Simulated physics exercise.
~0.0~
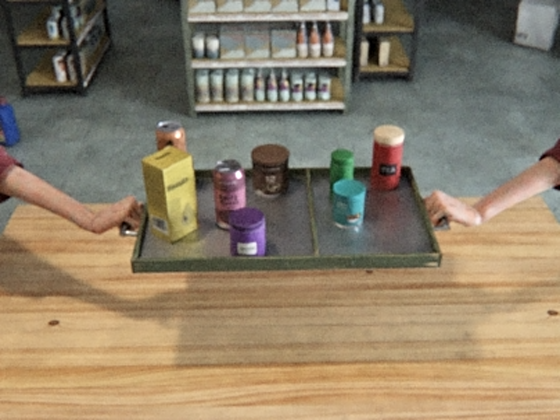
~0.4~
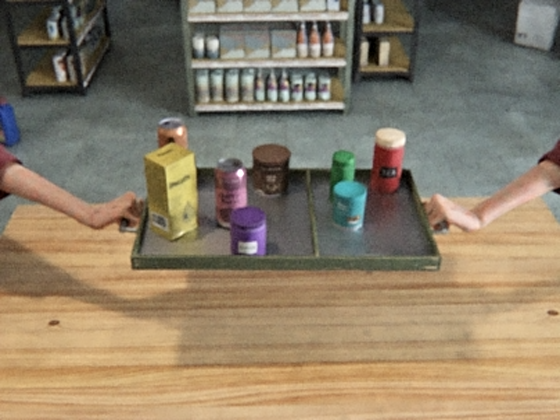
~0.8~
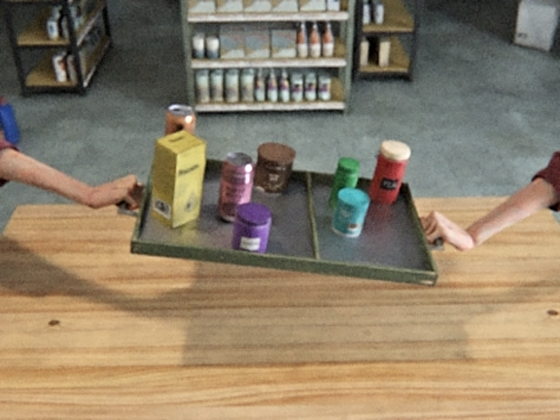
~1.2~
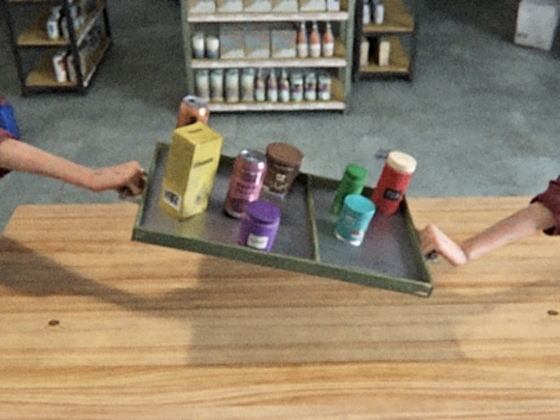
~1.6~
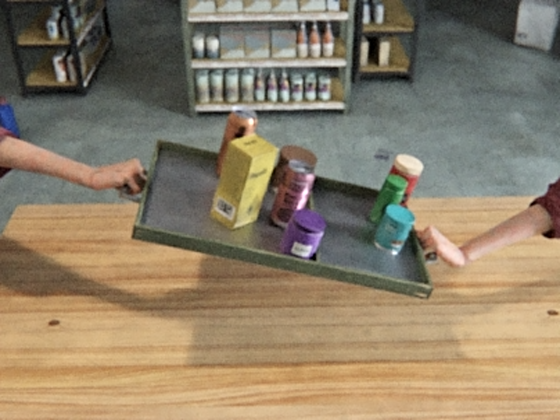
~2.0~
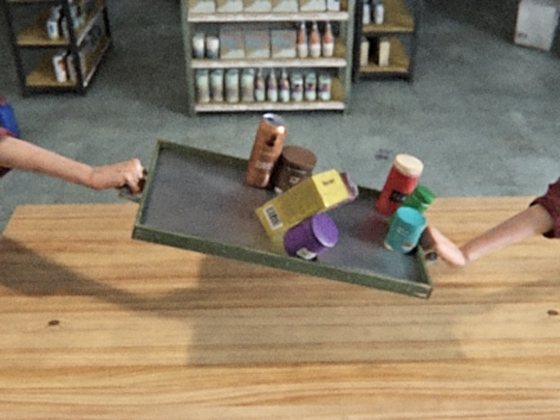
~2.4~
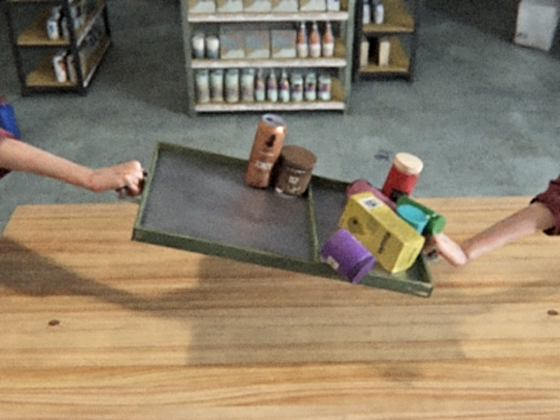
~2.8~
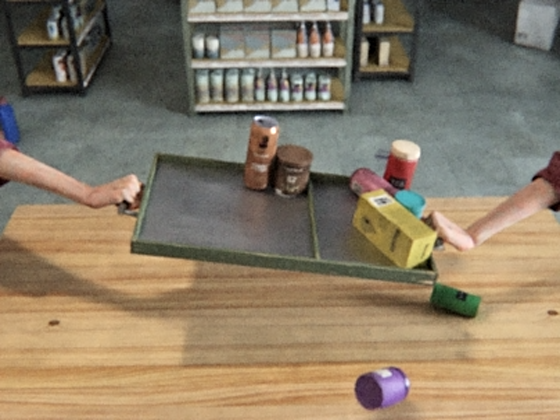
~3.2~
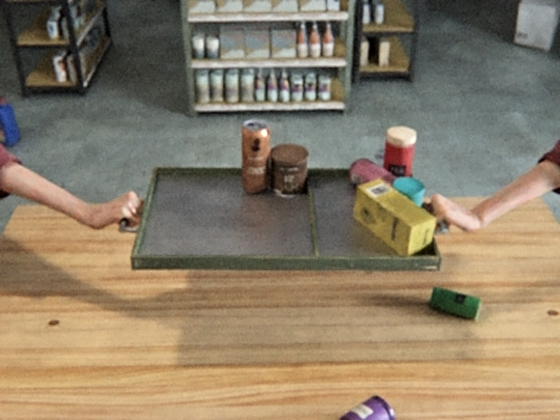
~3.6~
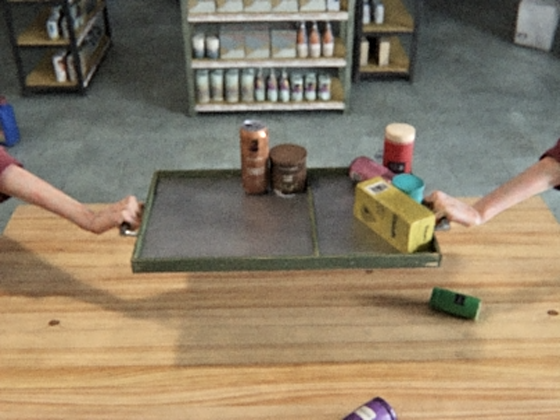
A green-rimmed tray with a low cross bar, gripped by a hand at each end, hovers over a wooden table, seen from slightly above with store shelves behind. It holds a yellow carton, orange and pink cans, a purple jar and a brown tin on the left, and a green shaker, turquoise tin and red jar on the right. The tray tips down to the right, and items slide that way. The carton and pink can topple, while the purple jar and green shaker drop onto the table. The tray levels, with the orange can and brown tin standing near the bar, the carton and pink can lying at right beside the turquoise tin and red jar.
